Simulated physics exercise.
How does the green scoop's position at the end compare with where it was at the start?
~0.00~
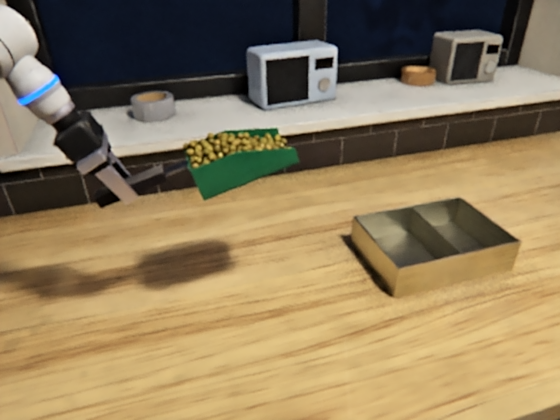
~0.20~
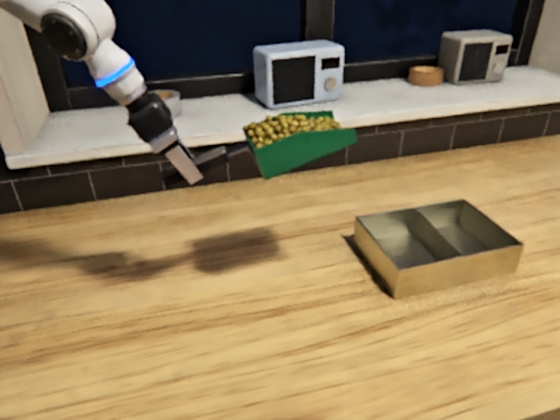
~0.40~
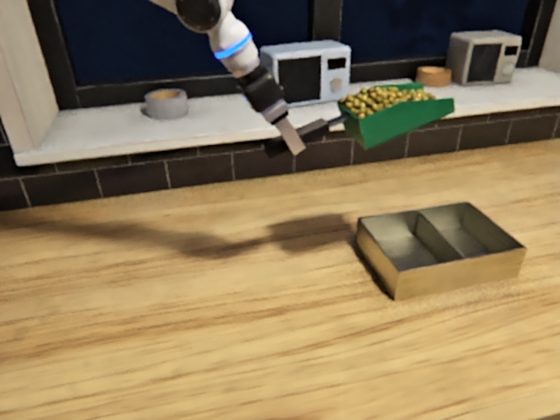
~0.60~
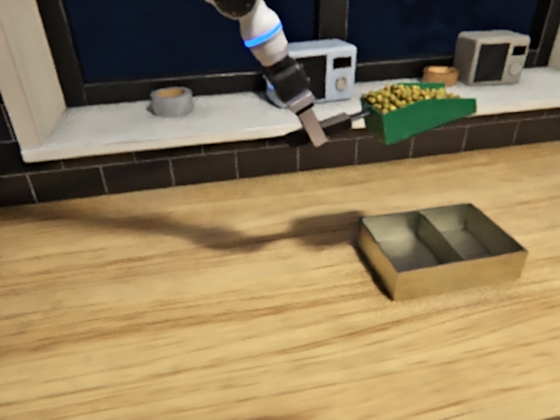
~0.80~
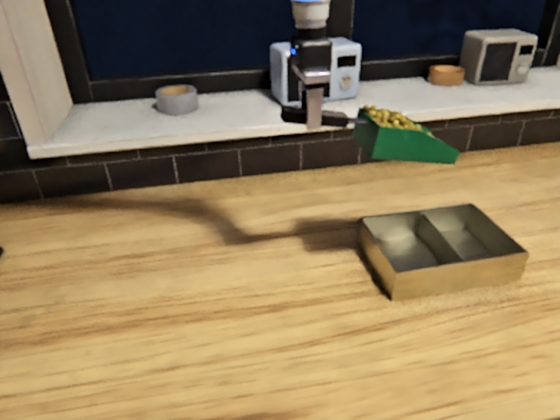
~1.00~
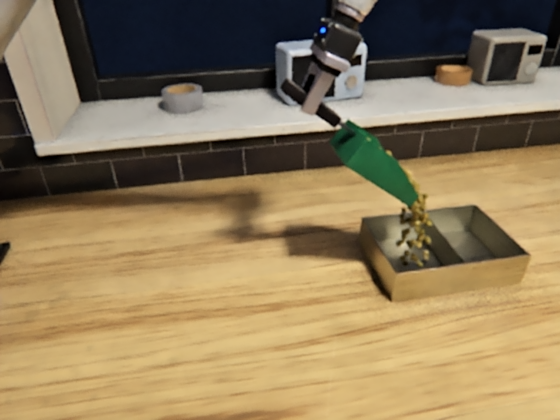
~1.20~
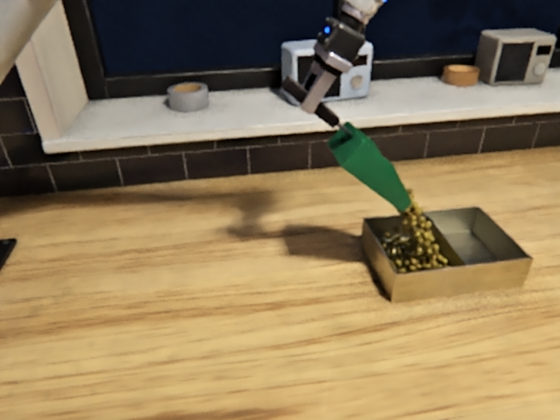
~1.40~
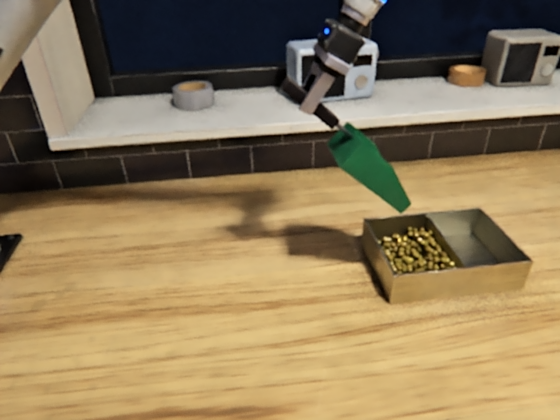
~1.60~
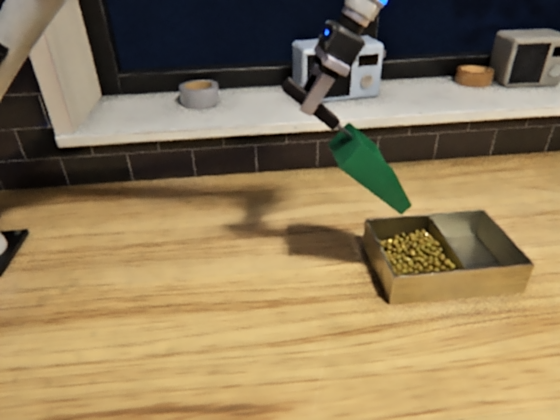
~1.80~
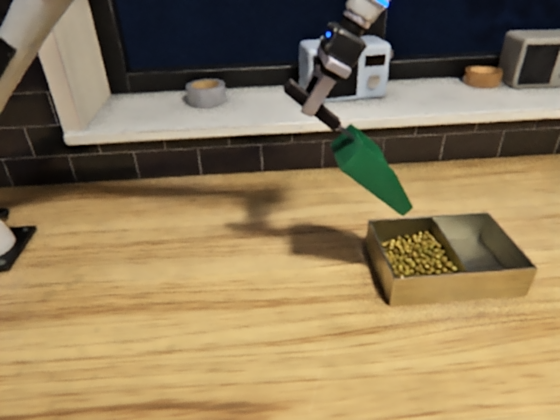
The scoop starts well to the left of the metal tray and ends farther right, close to the tray's left compartment.
